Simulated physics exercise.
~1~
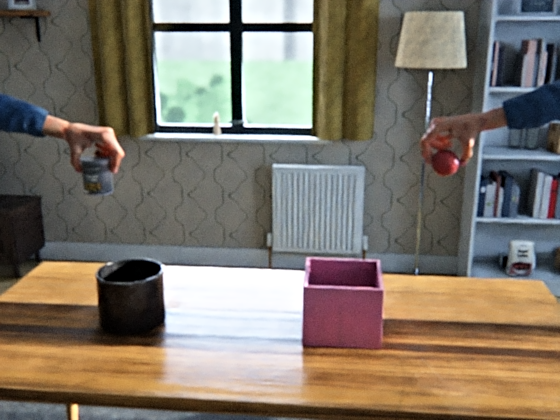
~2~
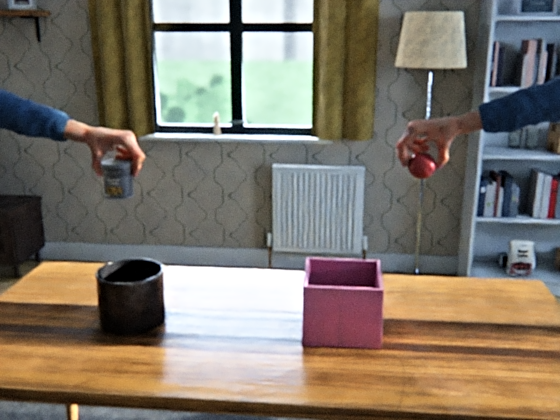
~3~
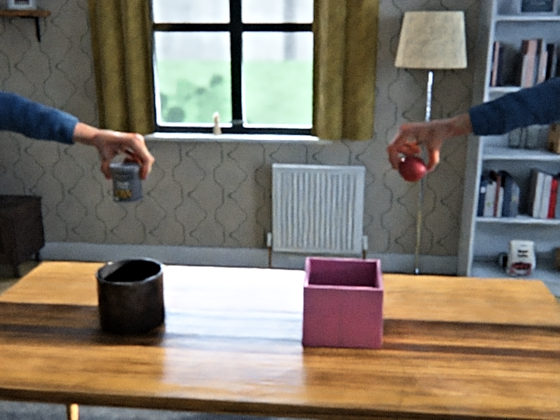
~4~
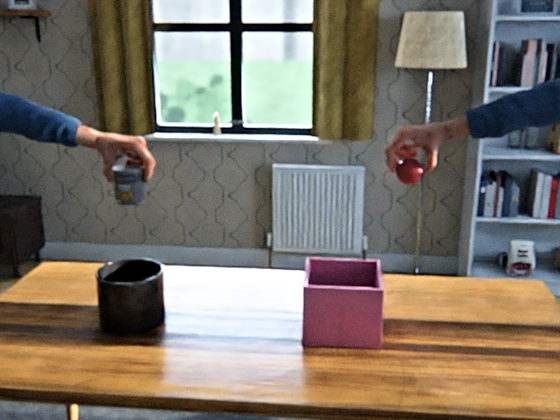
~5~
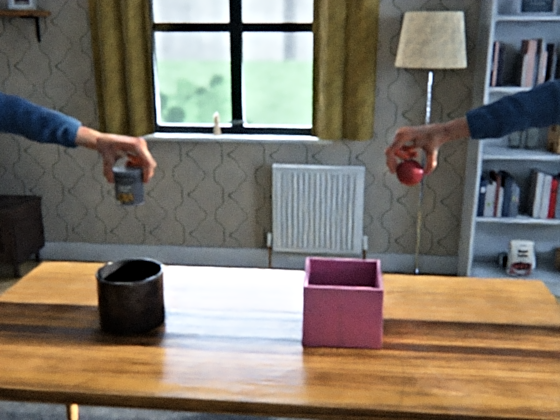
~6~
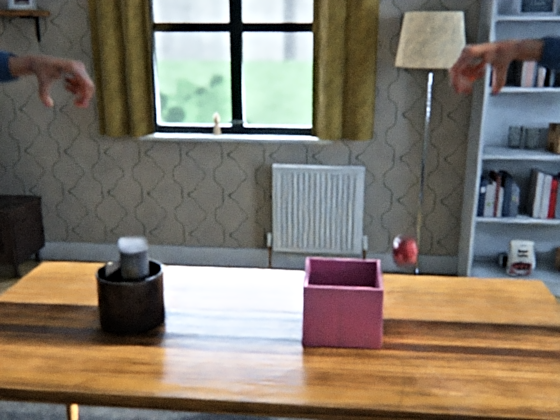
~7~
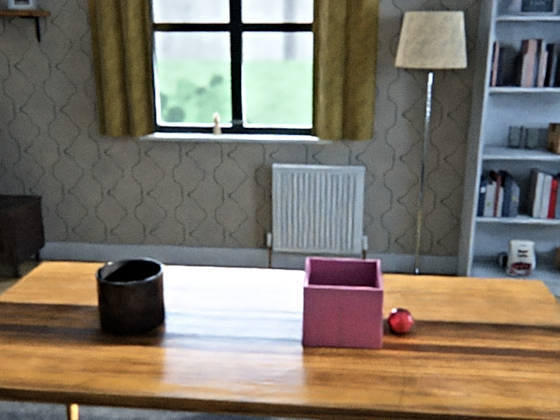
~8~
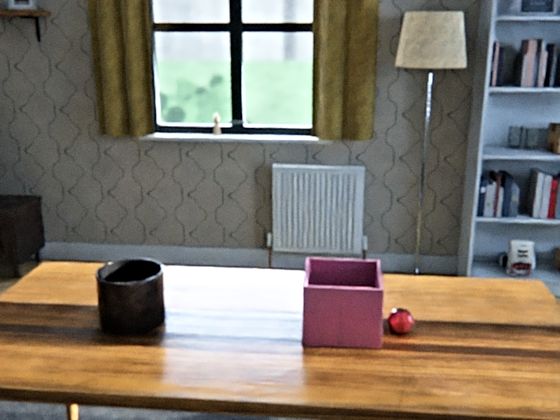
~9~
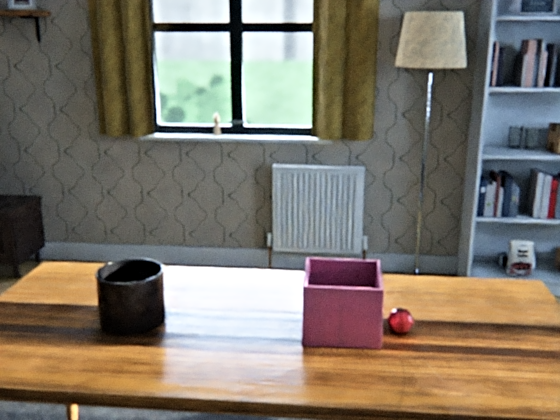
At first, two hands reach in from opposite sides above a wooden table, the left one holding a grey tin and the right one a red tomato. A dark round bucket stands on the left of the table and a pink square crate to its right. The hands shift inward, then hold almost still. Both let go and draw back as the tin and the tomato fall. The tin drops into the bucket and disappears from view, while the tomato misses the crate and comes to rest on the table just to its right.
